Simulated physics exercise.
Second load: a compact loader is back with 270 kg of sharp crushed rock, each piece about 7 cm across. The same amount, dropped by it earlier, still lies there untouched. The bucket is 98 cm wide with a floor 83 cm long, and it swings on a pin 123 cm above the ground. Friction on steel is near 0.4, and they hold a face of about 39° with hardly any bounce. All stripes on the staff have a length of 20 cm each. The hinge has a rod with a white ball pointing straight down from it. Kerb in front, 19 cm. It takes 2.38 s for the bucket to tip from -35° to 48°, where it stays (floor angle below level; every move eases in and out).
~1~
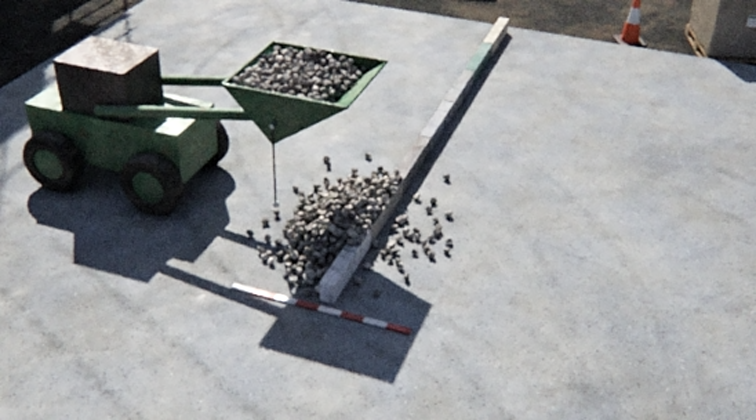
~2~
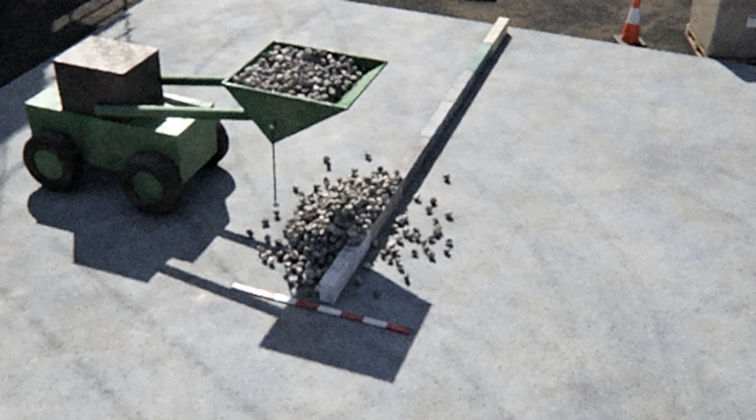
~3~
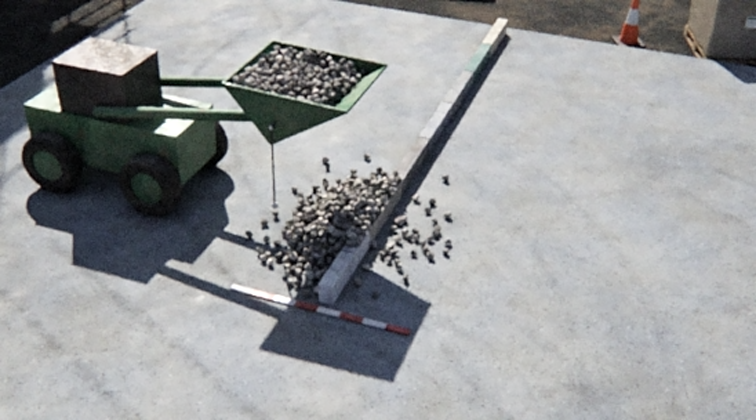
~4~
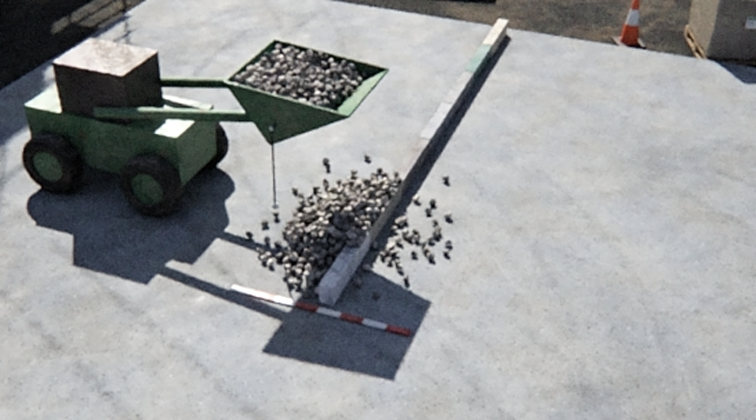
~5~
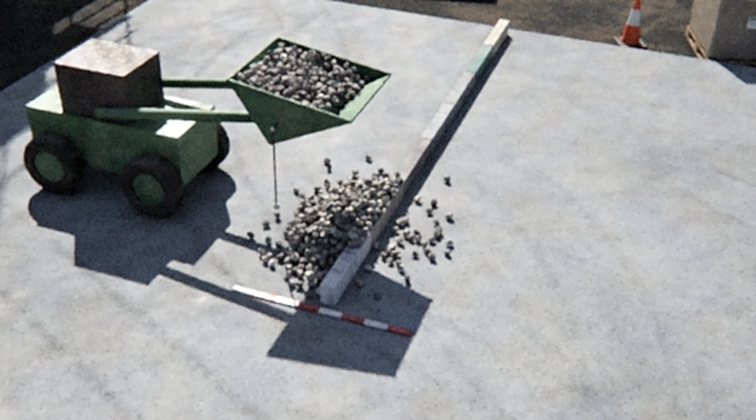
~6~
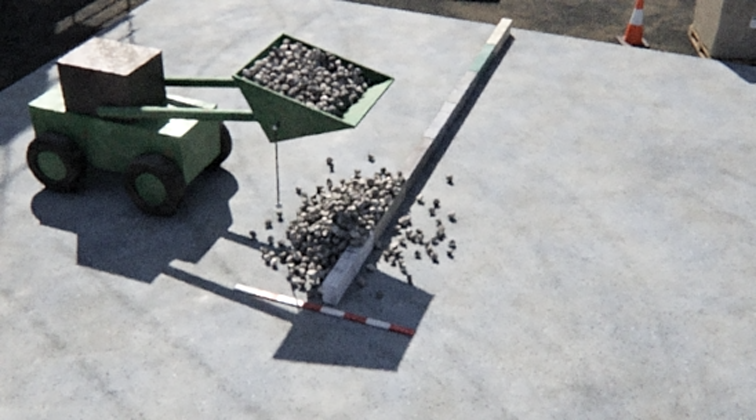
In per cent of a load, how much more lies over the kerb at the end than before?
Some 59 per cent more.
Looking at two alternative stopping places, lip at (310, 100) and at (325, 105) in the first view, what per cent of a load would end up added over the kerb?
Near 5 in a hundred first, near 20 in a hundred second.
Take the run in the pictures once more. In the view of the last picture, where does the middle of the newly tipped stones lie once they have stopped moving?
Middle: Approx. (393, 225) px.
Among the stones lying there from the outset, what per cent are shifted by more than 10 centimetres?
About 5 %.
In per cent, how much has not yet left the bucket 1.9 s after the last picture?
It holds some 0 percent.
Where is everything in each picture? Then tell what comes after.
The bucket is at -35°, its lip at (347, 108); the top of the load is at (310, 59). The earlier load is highest near (361, 199), 31 cm above ground level, 94 % on this side of the kerb, 6 % over the kerb, in the first frame.
Lip at (347, 109), floor tilted -34°, highest stones at (310, 59), in the second frame.
Lip at (347, 113), floor tilted -33°, highest stones at (288, 58), in the third frame.
The bucket is at -30°, its lip at (349, 117); the top of the load is at (275, 61), in the fourth frame.
Lip at (351, 122), floor tilted -26°, highest stones at (275, 56), in the fifth frame.
The bucket is at -22°, its lip at (355, 127); the top of the load is at (278, 53), in the sixth frame.
Then, 1.2 s after the last picture the floor is at 35°; in per cent of one load, 92 in the bucket, 102 on this side of the kerb, 6 over the kerb; the foremost stones are at (442, 239).
Then, 1.9 s after the last picture the floor is at 48°; in per cent of one load, 1 in the bucket, 148 on this side of the kerb, 52 over the kerb; the foremost stones are at (452, 252).
Then, 2.2 s after the last picture the floor is at 48°; in per cent of one load, 0 in the bucket, 138 on this side of the kerb, 62 over the kerb; the foremost stones are at (492, 249).
Then, 4.7 s after the last picture the floor is at 48°; in per cent of one load, 0 in the bucket, 135 on this side of the kerb, 65 over the kerb; the foremost stones are at (506, 237). Net gain over the kerb, 59.
